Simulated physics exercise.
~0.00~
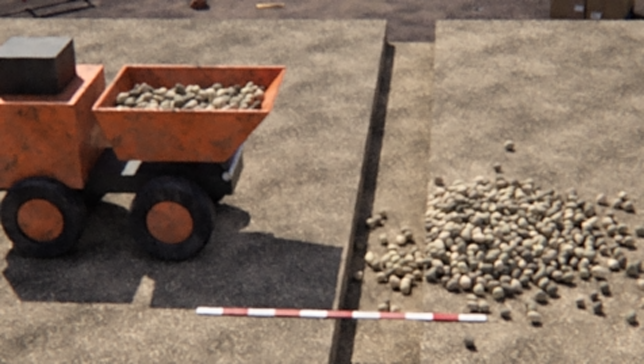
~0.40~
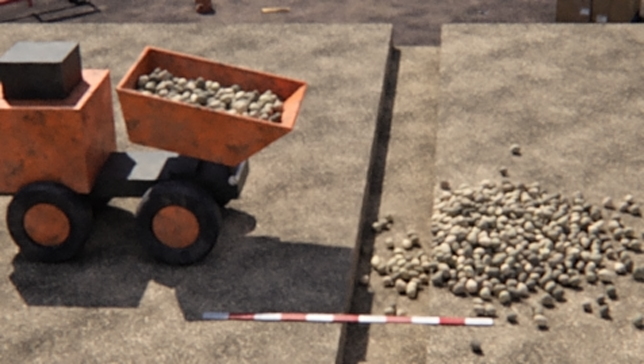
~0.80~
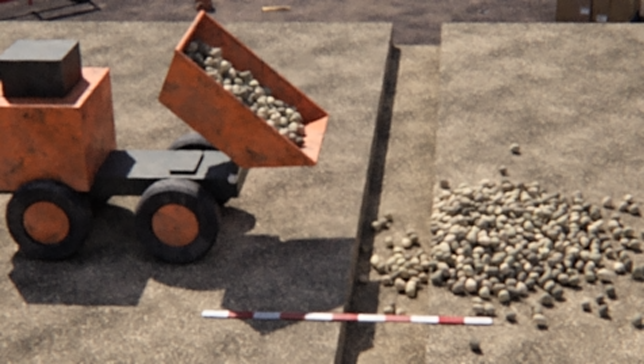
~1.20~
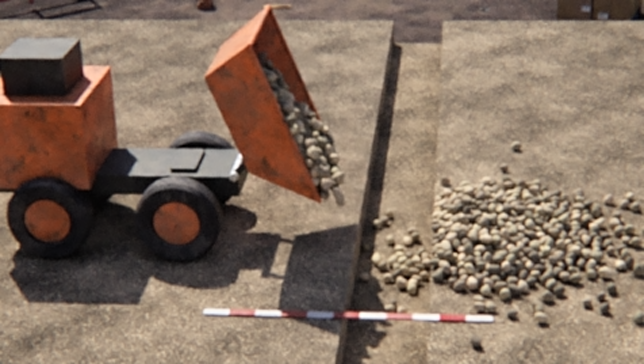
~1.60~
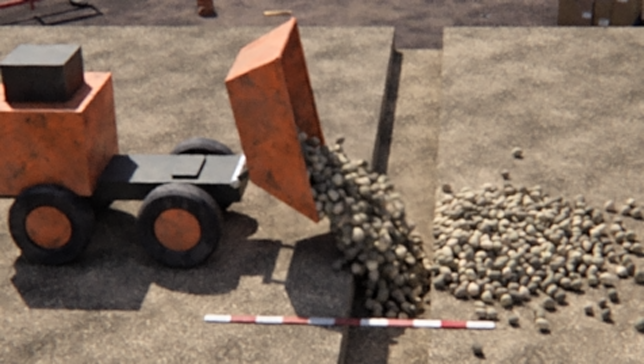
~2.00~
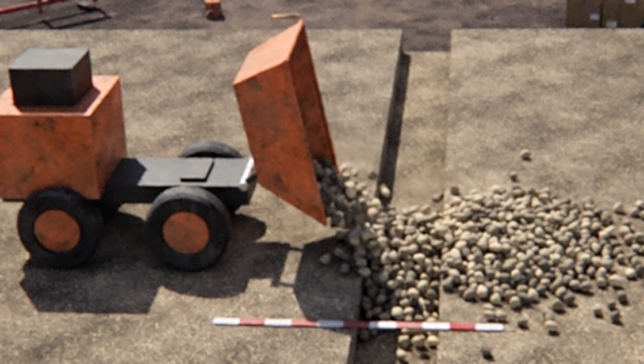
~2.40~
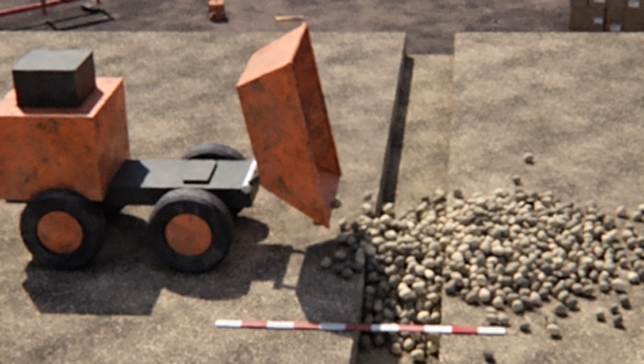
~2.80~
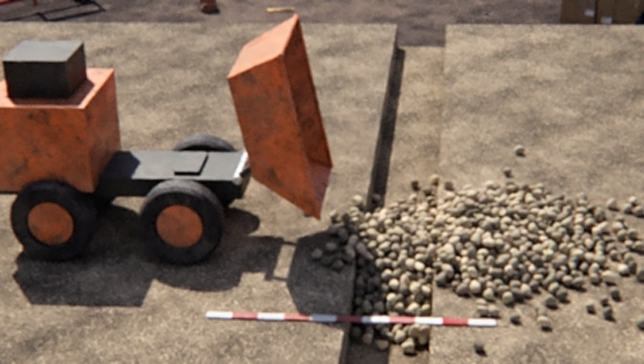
To begin with, an orange dumper with a skip full of pale, rounded stones stands at the left, facing away from a narrow trench, while a loose heap of similar stones lies mostly on the far side. The skip starts to tip back toward the trench, and its load shifts toward the lower end. As it steepens, the stones pour out in a thick stream, dropping into the trench beyond a red and white staff. The flow thins until the skip is empty and stays steeply raised. At the end, stones fill part of the trench and join the earlier heap, with a few resting on the near edge.
